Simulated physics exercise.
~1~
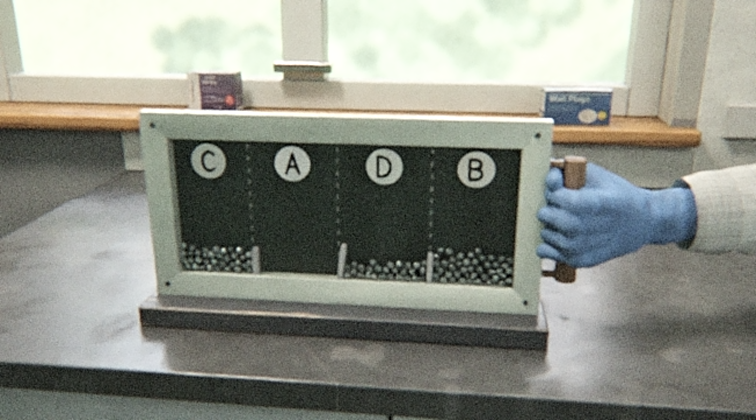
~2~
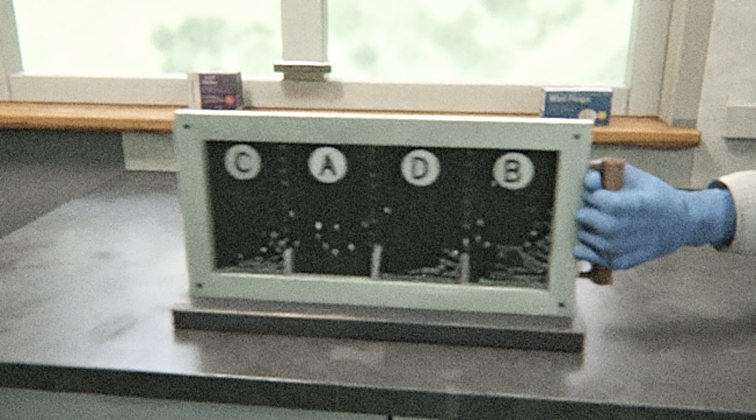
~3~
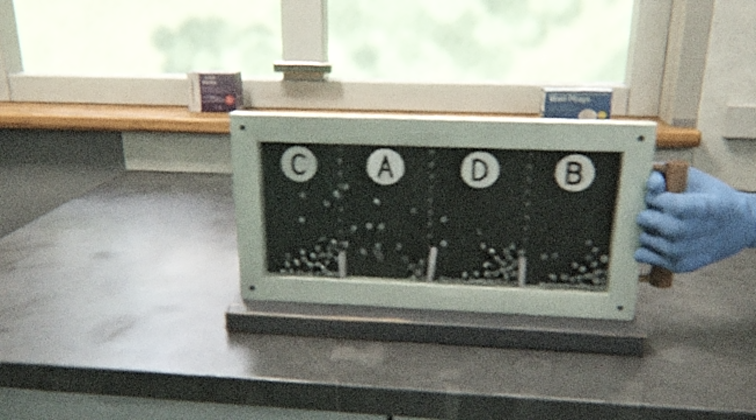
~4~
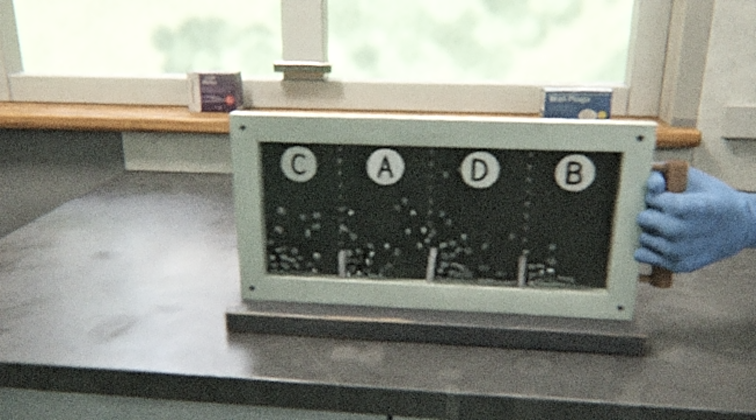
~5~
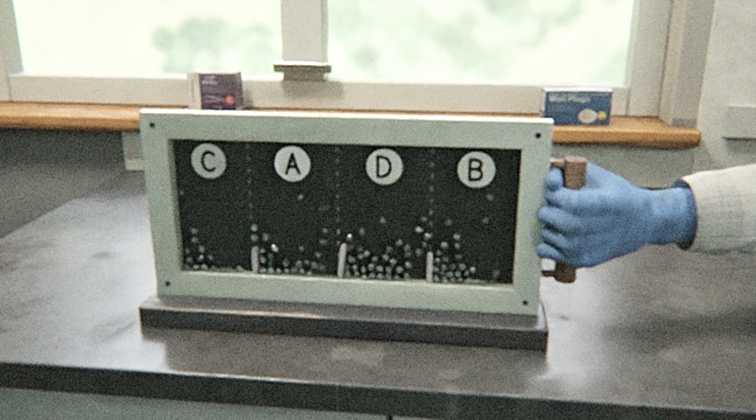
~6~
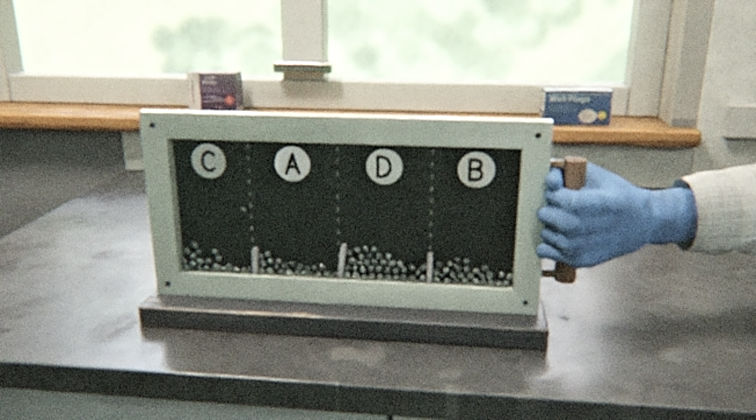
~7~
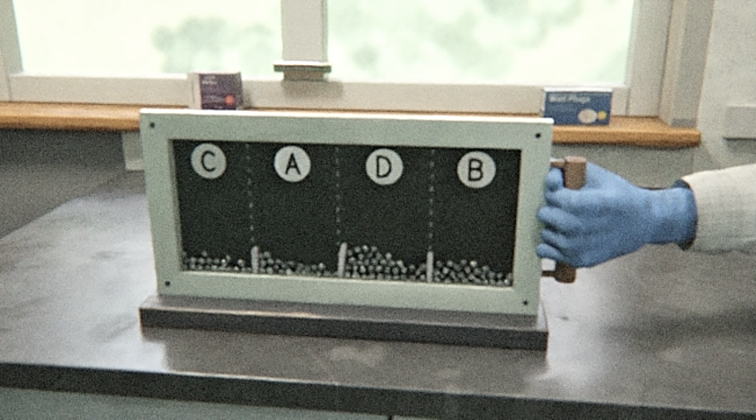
On a dark counter, a gloved hand slides a case right and back, scattering its balls.
